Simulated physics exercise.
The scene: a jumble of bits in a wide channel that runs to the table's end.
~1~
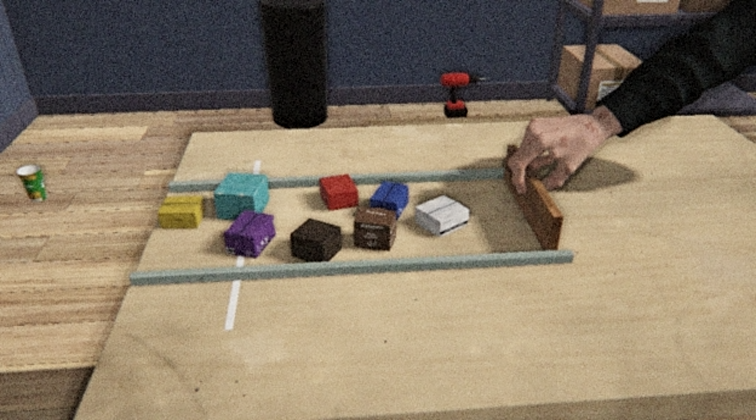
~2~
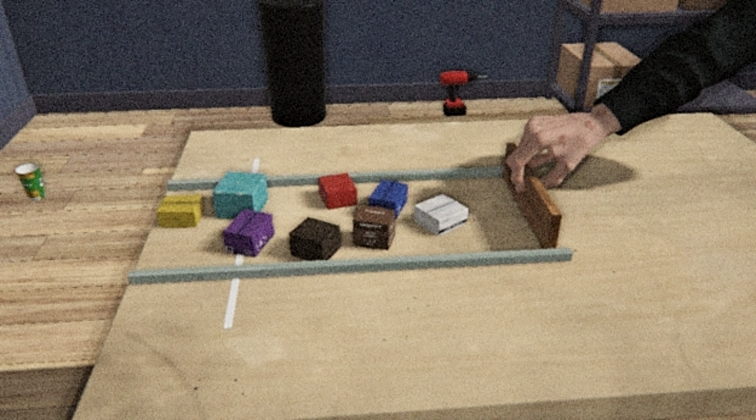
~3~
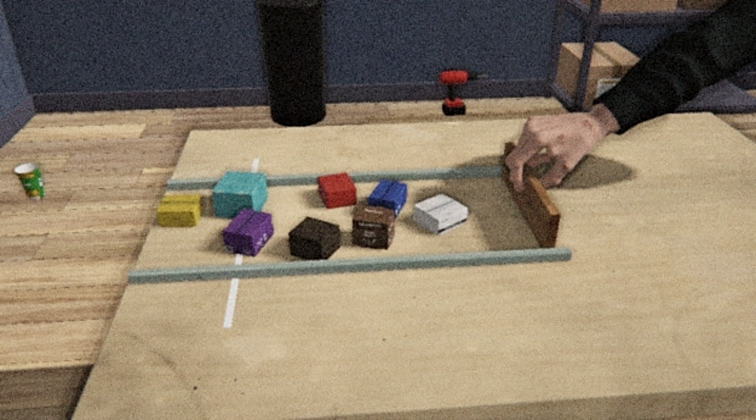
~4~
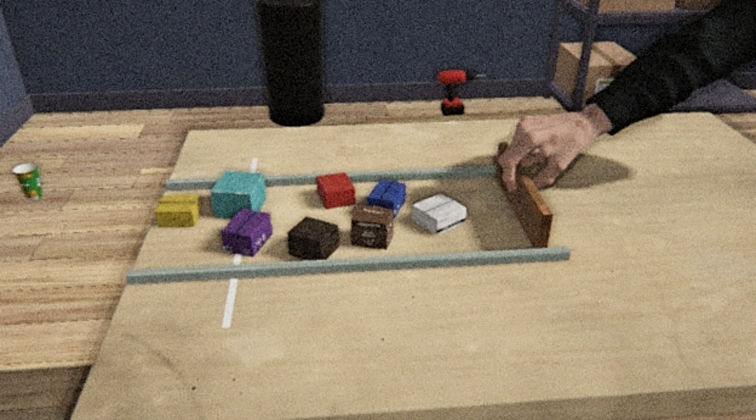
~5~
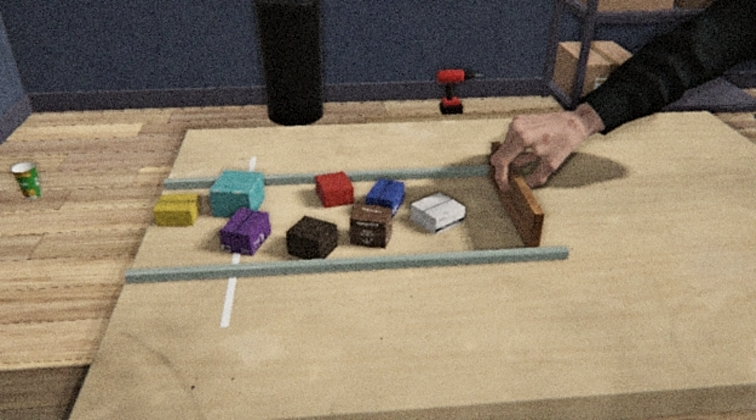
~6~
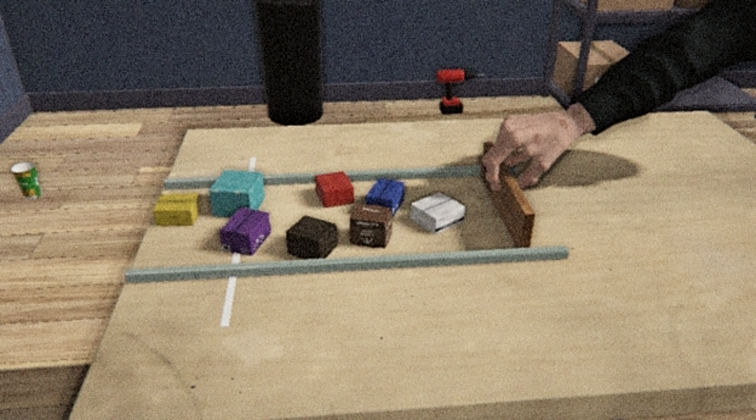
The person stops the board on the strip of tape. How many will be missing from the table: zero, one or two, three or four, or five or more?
The number that fall off is one or two.
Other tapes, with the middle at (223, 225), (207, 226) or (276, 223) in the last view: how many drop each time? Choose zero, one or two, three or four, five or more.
In that order: Just one or two; 3 or 4; not one.
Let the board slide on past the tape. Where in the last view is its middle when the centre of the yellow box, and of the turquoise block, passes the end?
About (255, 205), and (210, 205) for the other.
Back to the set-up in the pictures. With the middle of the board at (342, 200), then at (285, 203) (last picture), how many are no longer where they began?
First 5, then 7.
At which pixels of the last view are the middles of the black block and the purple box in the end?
Near (174, 250) and (171, 227).
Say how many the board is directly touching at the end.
That makes 4.
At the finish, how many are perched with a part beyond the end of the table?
Overhanging: 0.
Early on, none off yet; yellow box at rest near (178, 210); turquoise block at rest near (238, 194); purple box at rest near (246, 231).
A while later, none off yet; yellow box at rest near (176, 210); turquoise block travelled a little near (218, 195); purple box travelled about its own width near (189, 230).
Finally, the number that fall off is one or two; lost, yellow box.
